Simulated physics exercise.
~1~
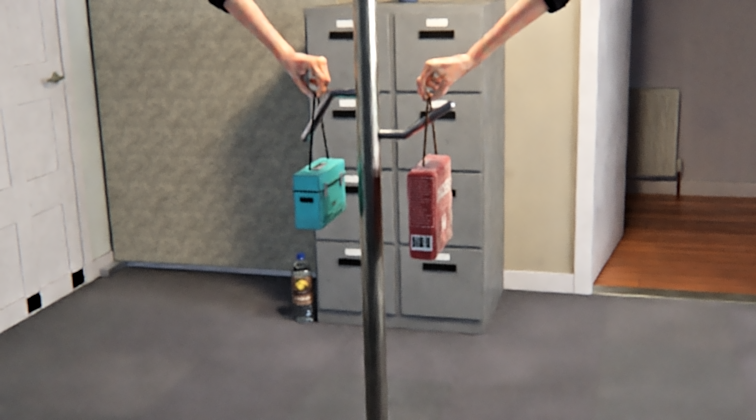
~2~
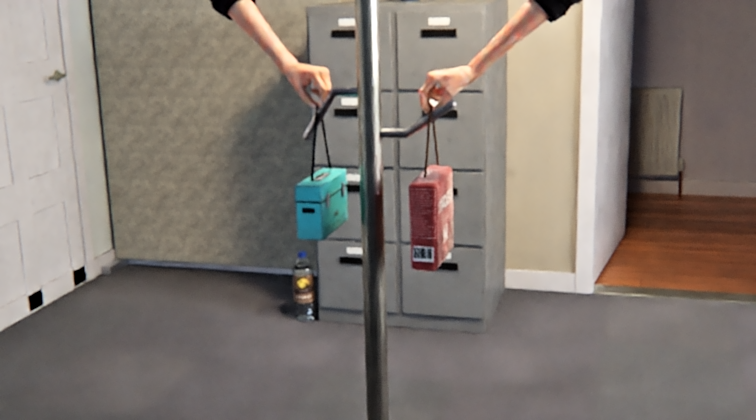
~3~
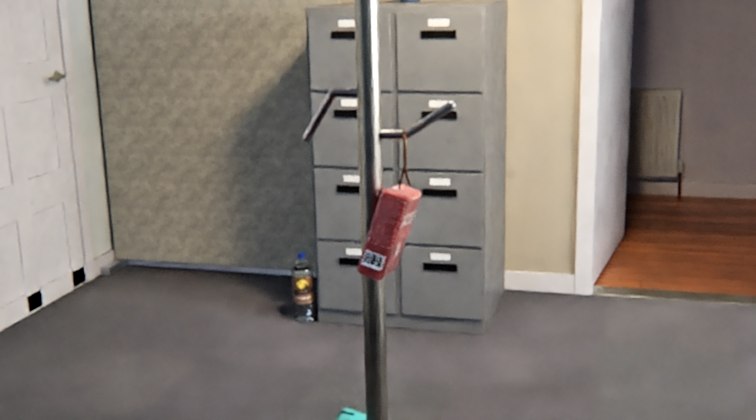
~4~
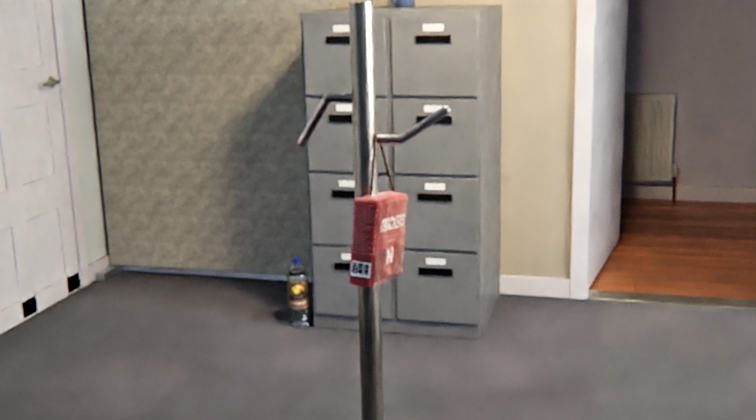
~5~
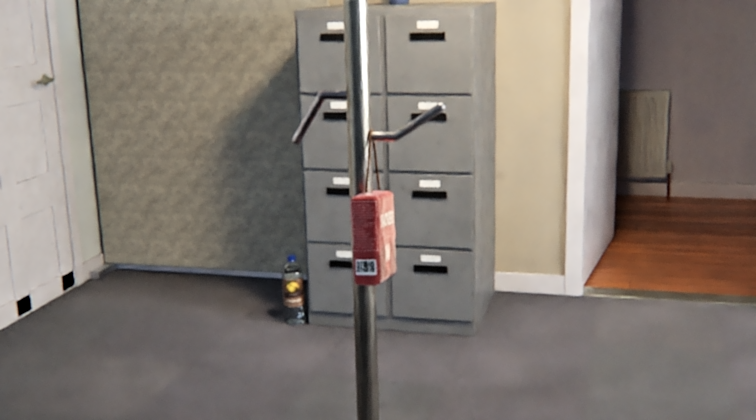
To begin with, two hands hold a turquoise case and a red bag by their cords beside the angled pegs of a metal post, with a grey filing cabinet behind. The hands lower both items slightly, the case on the left and the bag on the right. Once they let go and withdraw, the turquoise case drops to the floor, while the red bag swings left, tilted, with its cord caught on the right peg. The bag turns and settles against the post. Finally, it still hangs there, and the case is out of view below.
